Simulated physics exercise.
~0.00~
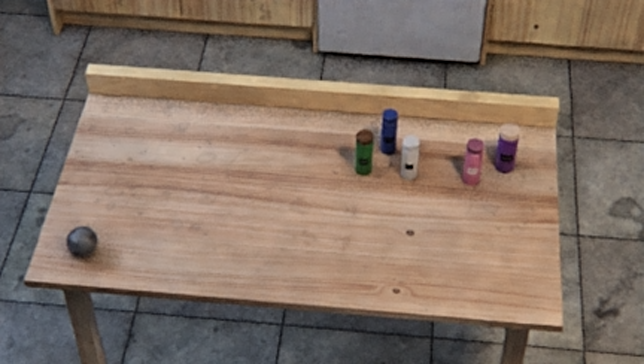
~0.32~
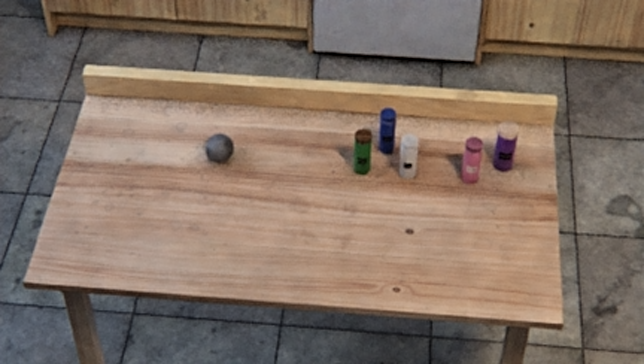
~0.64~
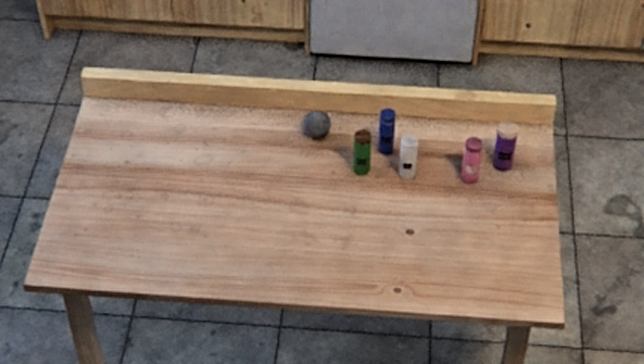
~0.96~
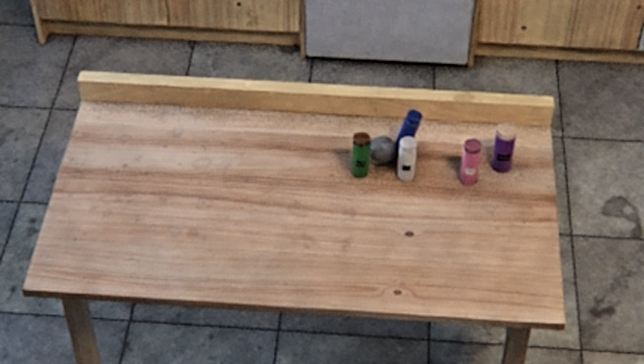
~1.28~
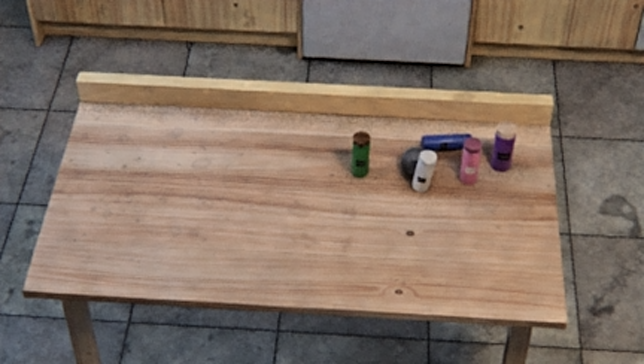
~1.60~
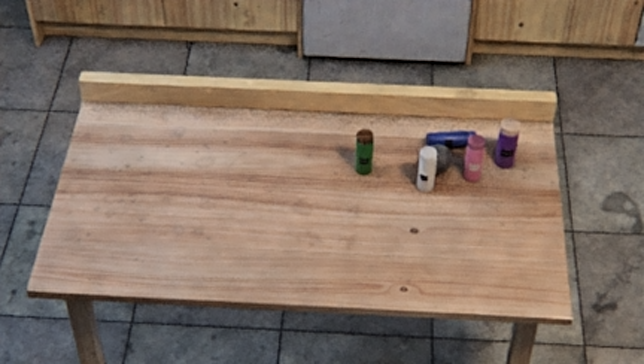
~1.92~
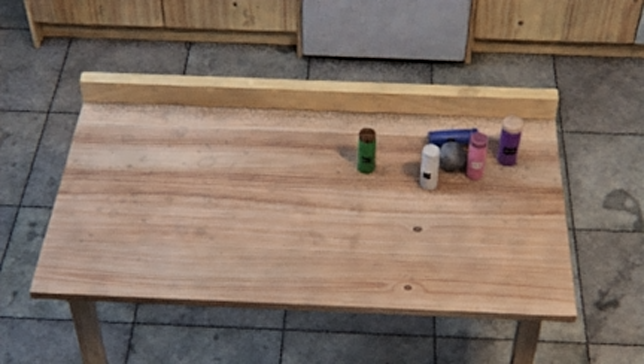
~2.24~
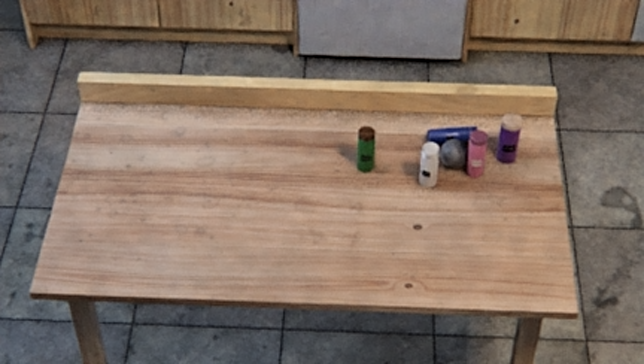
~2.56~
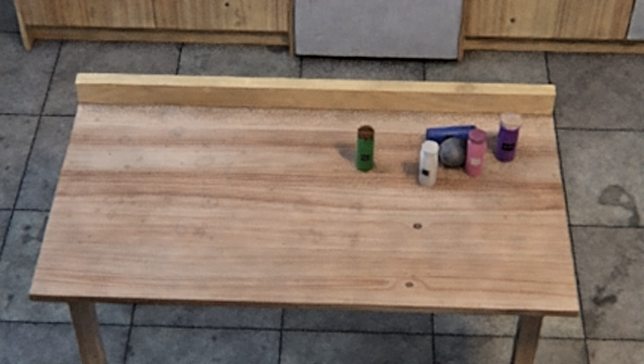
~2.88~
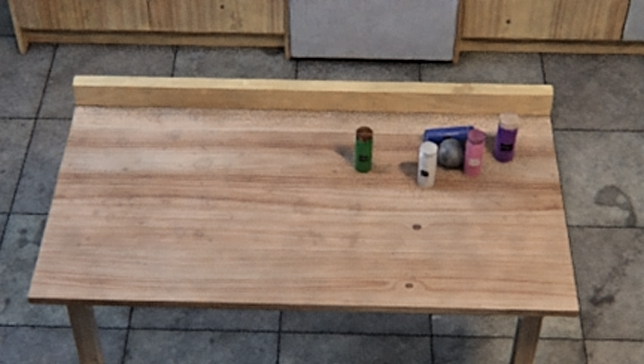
A wooden table with a raised strip along its far edge stands on a grey tiled floor before cabinets, seen from above as the view drifts slightly. A dark grey ball sits at the near left, and five small shakers, green, blue, white, pink and purple, stand towards the far right. The ball rolls up to the far strip, then angles back towards the shakers. It passes between the green and blue ones, knocking the blue over and nudging the white, which tilts and steadies. The ball stops among the white, pink and fallen blue shakers, the other four upright.
